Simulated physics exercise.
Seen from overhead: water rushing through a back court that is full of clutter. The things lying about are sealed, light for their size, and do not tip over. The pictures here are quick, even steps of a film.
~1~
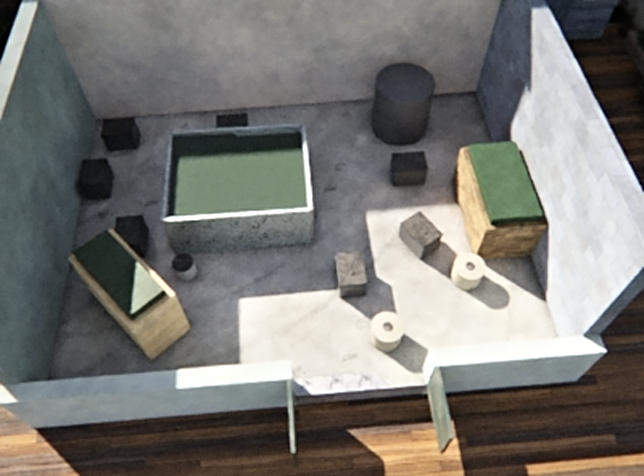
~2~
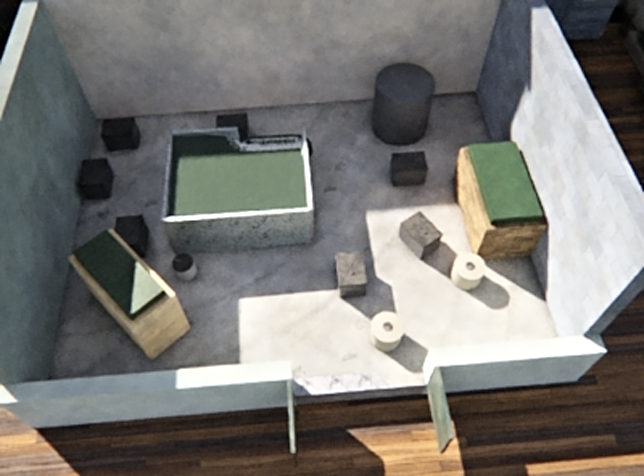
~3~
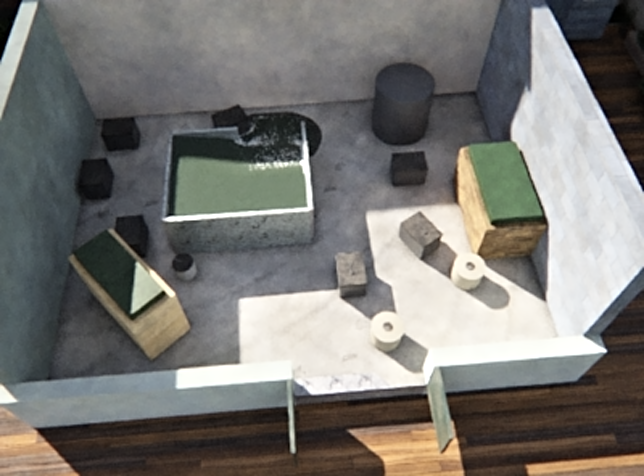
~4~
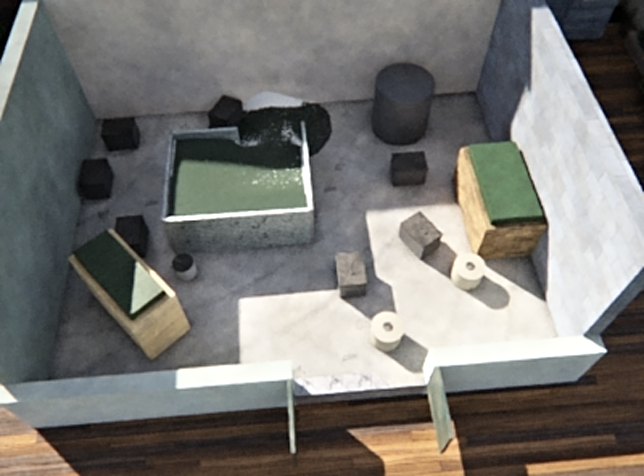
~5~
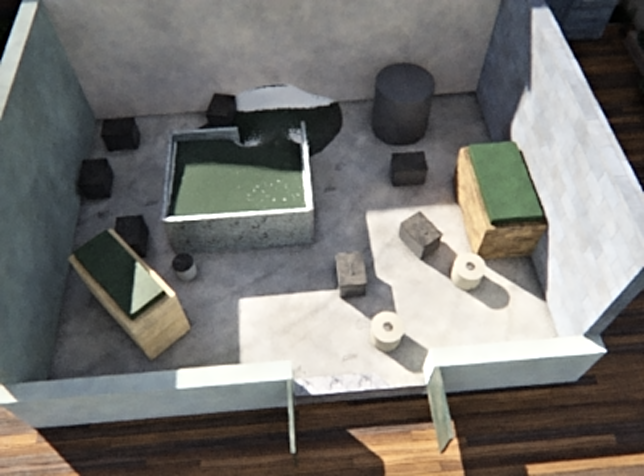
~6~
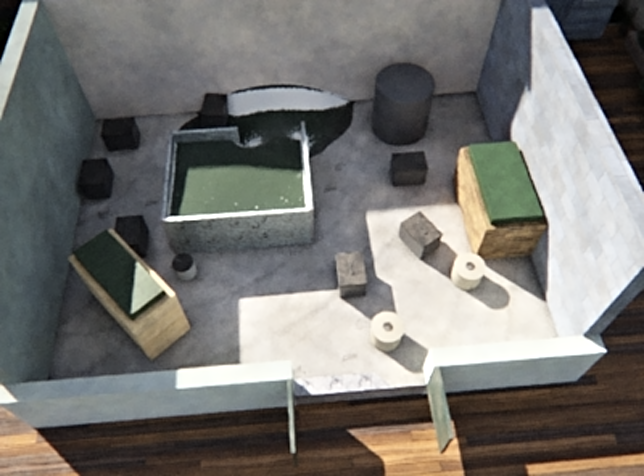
We see a walled court from above as water pours through a gap in the rear of a green-filled tank and spreads across the floor behind it, nudging a small dark block slightly left while other objects stay put.
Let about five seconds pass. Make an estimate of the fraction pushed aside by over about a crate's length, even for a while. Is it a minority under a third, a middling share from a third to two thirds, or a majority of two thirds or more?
It climbs to two thirds.
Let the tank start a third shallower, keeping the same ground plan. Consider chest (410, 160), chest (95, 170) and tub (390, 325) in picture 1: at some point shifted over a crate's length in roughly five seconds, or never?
The first reached the mark, the second reached the mark, the third stopped before it.
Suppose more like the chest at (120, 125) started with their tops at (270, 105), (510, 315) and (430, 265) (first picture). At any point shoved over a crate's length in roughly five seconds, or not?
Shoved clear, stays put, shoved clear.
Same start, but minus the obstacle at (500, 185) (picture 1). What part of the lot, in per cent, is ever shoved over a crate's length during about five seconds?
80 %.
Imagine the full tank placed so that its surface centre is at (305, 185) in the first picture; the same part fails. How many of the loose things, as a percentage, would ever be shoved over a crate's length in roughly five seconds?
It comes to some 60 %.
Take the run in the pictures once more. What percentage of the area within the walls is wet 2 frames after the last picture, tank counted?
20 per cent, roughly.
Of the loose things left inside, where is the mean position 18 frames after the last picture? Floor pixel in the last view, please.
It comes out somewhere near (269, 262).
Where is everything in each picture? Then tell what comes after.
The first picture shows a chest at (232, 122) rests on the ground; a chest at (93, 171), on the bottom; 0 of 10 have shifted.
The second picture shows a chest at (232, 122), on the bottom; a chest at (93, 171) rests on the ground; 0 of 10 have shifted.
The third picture shows a chest at (230, 116), on the bottom, close to its start; a chest at (93, 171) rests on the ground; 1 of 10 have shifted.
The fourth picture shows a chest at (225, 107) rests on the ground, a stride from its start; a chest at (93, 171), on the bottom; 1 of 10 have shifted.
The fifth picture shows a chest at (221, 104), on the bottom, a stride from its start; a chest at (93, 171) rests on the ground; 1 of 10 have shifted.
The sixth picture shows a chest at (214, 104), on the bottom, a stride from its start; a chest at (93, 171) rests on the ground; 1 of 10 have shifted.
A moment on, 1 of 10 are well off their spots; 0 afloat.
Next, 2 of 10 are well off their spots; 1 afloat.
Later, 4 of 10 are well off their spots; 3 afloat.
In the end, 7 of 10 are well off their spots, and 7 have been at some point; 5 afloat.
